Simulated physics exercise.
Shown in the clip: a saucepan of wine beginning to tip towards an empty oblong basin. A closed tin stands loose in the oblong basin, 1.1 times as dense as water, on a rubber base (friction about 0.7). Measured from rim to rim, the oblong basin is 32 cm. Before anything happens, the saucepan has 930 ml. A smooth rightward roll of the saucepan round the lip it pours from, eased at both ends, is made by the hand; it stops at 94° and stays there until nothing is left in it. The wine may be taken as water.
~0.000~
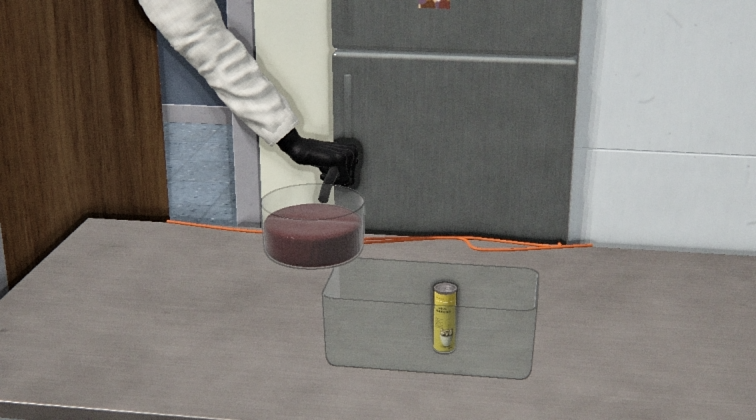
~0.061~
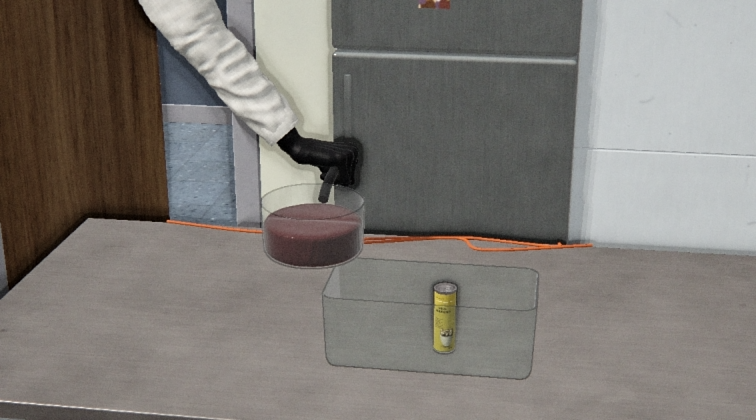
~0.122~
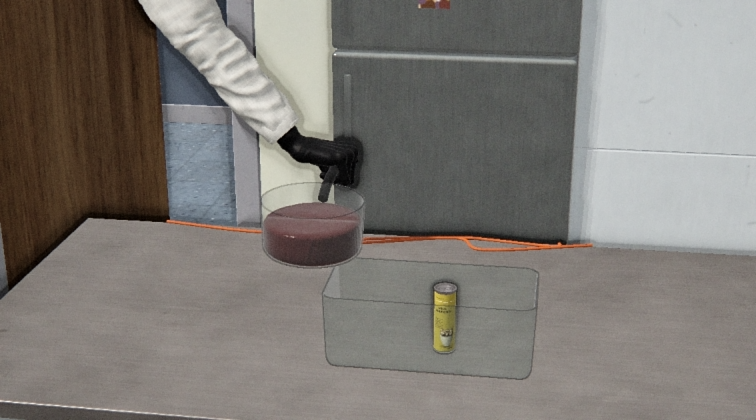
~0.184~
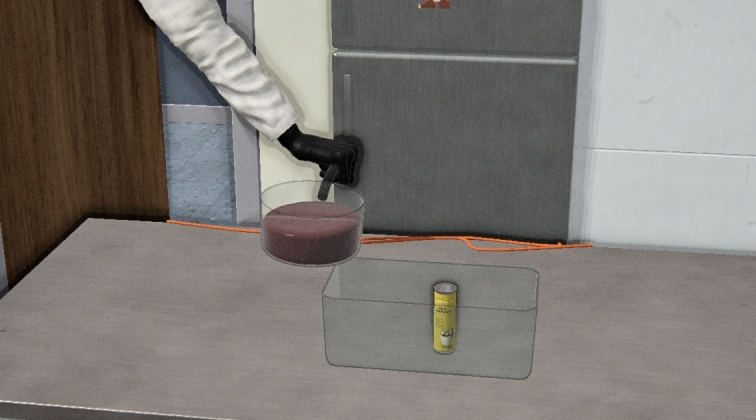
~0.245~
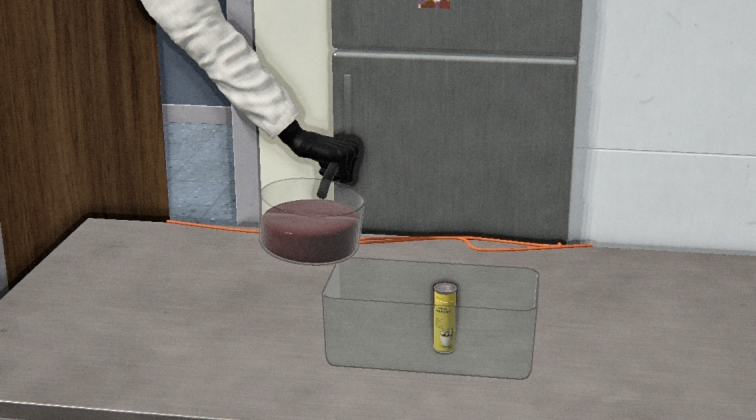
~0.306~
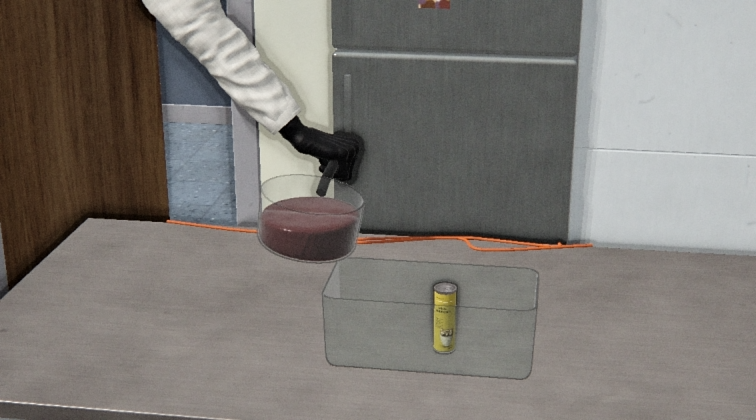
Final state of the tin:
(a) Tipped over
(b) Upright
The answer is a.
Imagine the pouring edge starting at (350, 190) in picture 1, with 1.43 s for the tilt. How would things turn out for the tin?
Then it stays on its base.
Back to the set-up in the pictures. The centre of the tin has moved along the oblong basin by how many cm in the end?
Net tin displacement: Roughly 7.5 cm.
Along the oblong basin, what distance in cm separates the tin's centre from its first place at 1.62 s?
About 8 cm.
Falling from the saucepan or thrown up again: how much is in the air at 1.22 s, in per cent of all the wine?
Roughly 20 %.
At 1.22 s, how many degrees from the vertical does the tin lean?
The tilt is near 5°.
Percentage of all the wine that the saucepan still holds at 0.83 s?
Roughly 84 %.
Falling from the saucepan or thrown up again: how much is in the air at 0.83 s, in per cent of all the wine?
It comes to roughly 16 per cent.
Then, 0.83 s in, the tilt is 52° and 84 per cent is still to pour; the tin stands where it began.
Then, 1.22 s in, the tilt is 83° and 27 per cent is still to pour; the tin stands where it began.
Then, 1.62 s in, the tilt is 94° and 4 per cent is still to pour; the tin lies on its side.
Then, 2.06 s in, the tilt is 94° and 1 per cent is still to pour; the tin lies on its side.
Finally, the tin lies on its side.
